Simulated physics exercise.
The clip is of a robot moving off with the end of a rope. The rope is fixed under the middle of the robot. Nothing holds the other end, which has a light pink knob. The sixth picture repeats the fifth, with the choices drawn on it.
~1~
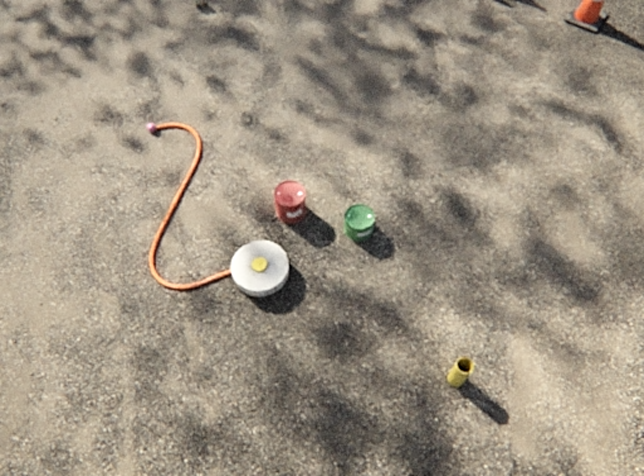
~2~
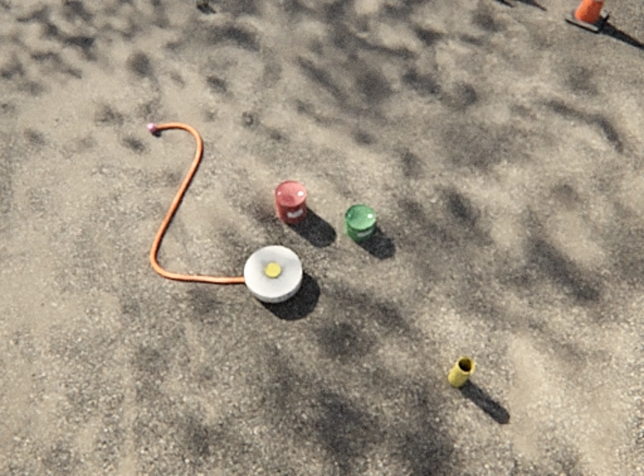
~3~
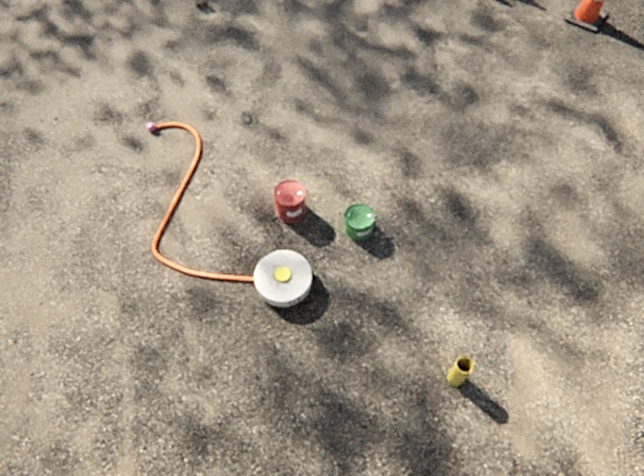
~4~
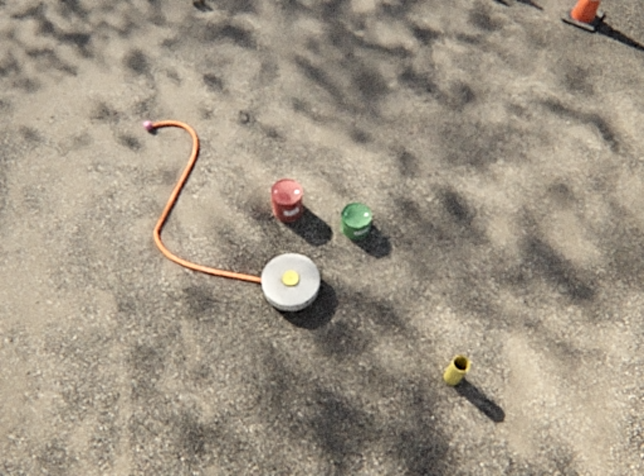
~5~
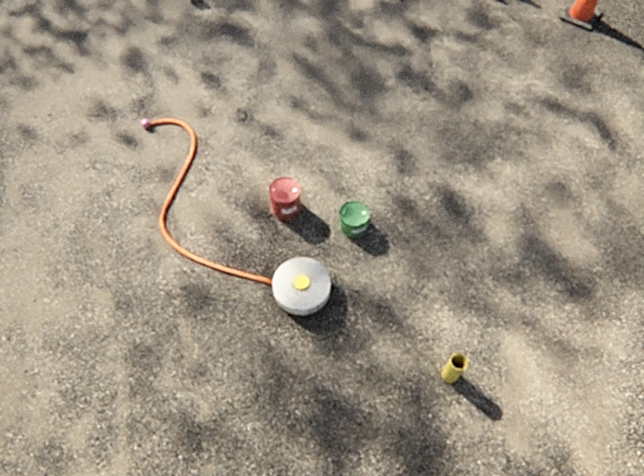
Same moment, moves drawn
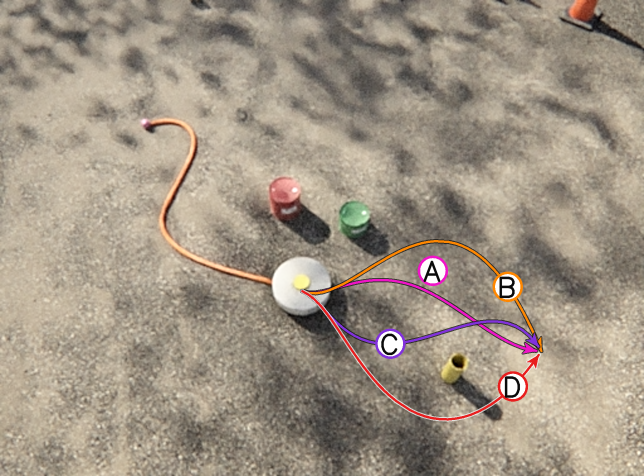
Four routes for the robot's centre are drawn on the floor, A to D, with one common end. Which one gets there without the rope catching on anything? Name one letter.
C is the clean one.
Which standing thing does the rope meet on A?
It is the red keg.
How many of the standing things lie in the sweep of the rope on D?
In all, one.
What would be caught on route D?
The yellow post.
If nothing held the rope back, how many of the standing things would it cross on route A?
In all, one.
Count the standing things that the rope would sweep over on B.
It sweeps two.
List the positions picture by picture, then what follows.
In the first picture, robot (261, 269); free end (152, 128); red keg (291, 202).
In the second picture, robot (274, 275); green pot (360, 223).
In the third picture, robot (284, 279); red keg (290, 202).
In the fourth picture, robot (291, 283); green pot (356, 221).
In the fifth picture, robot (302, 287); red keg (285, 199); yellow post (454, 369); green pot (354, 219).
On the marked copy, A from (302, 291) via (425, 290) to (536, 351); B from (302, 291) via (435, 241) to (541, 351); C from (302, 291) via (412, 341) to (539, 347); D from (302, 291) via (410, 410) to (539, 355).
Following C. Soon after the start, robot (384, 340), middle of the rope (246, 231), free end (159, 125).
Later, robot (485, 318), middle of the rope (307, 256), free end (190, 160).
In the end, robot (545, 348), middle of the rope (364, 268), free end (222, 190); nothing has been touched.
As for the rest, A meets the red keg; B meets the red keg and green pot; D meets the yellow post.
